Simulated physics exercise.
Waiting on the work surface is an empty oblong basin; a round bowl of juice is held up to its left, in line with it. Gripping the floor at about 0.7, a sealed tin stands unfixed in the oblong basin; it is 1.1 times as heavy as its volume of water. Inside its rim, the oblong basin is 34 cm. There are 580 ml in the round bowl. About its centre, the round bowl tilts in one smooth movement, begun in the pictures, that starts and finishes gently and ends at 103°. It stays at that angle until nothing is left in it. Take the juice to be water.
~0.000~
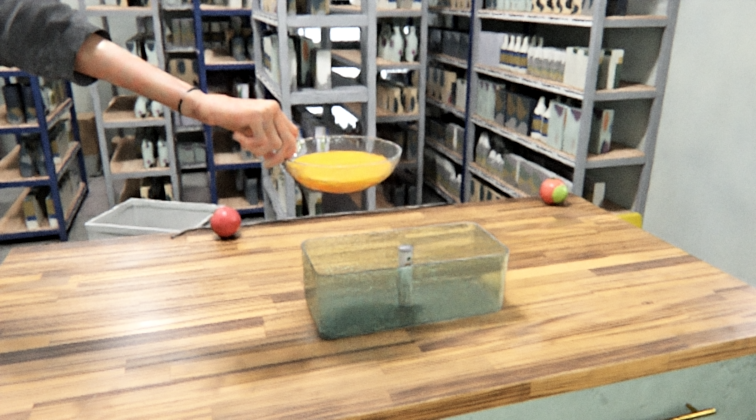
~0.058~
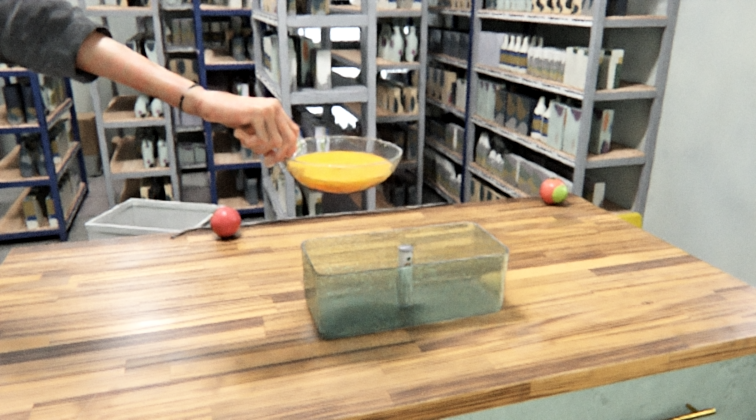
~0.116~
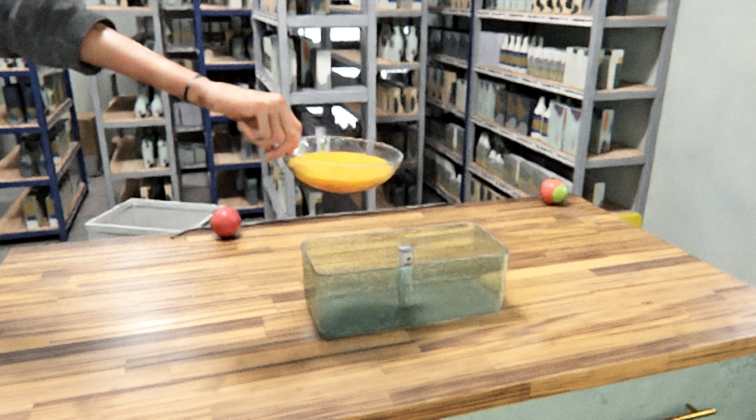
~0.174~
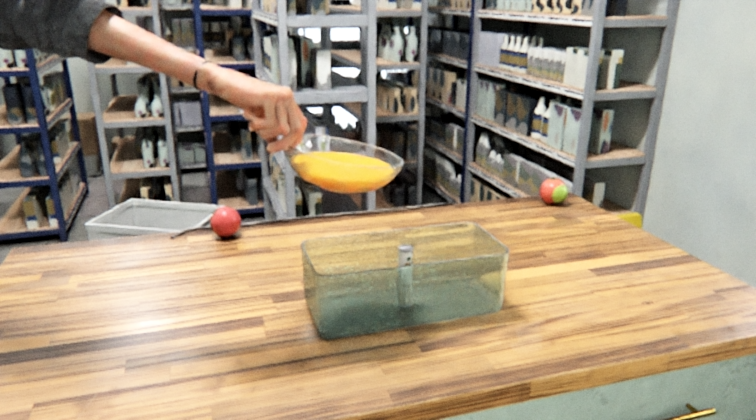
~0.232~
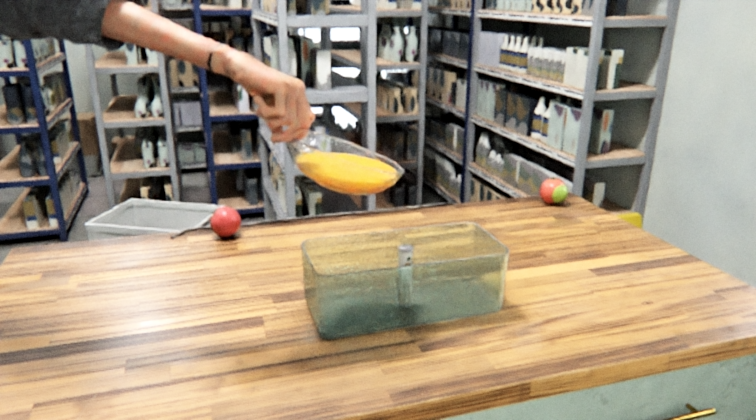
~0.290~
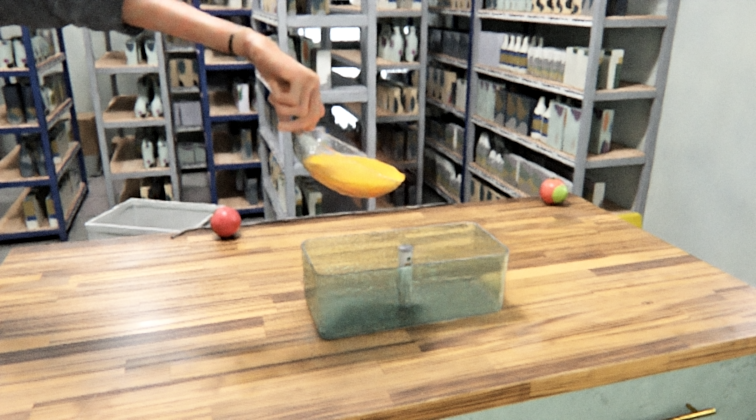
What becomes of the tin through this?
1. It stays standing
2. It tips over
Option 1: It stays standing.
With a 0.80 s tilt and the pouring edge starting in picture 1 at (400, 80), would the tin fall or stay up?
Then the tin comes down.
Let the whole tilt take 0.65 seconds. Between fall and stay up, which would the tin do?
Then the tin does not tip.
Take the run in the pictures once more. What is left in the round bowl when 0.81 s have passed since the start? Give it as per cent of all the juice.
I'd estimate some 0 per cent.
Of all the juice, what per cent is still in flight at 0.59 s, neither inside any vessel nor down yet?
At that moment, about 26 percent.
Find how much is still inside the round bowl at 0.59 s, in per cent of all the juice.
2 %.
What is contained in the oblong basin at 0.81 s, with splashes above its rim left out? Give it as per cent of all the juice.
96 %, more or less.
By 0.59 s the tilt is 87° and 2 per cent is still to pour; the tin stands where it began.
By 0.81 s the tilt is 103° and 0 per cent is still to pour; the tin stands where it began.
By 1.05 s the tilt is 103° and 0 per cent is still to pour; the tin stands where it began.
By 1.30 s the tilt is 103° and 0 per cent is still to pour; the tin stands where it began.
At rest the tin stands where it began.
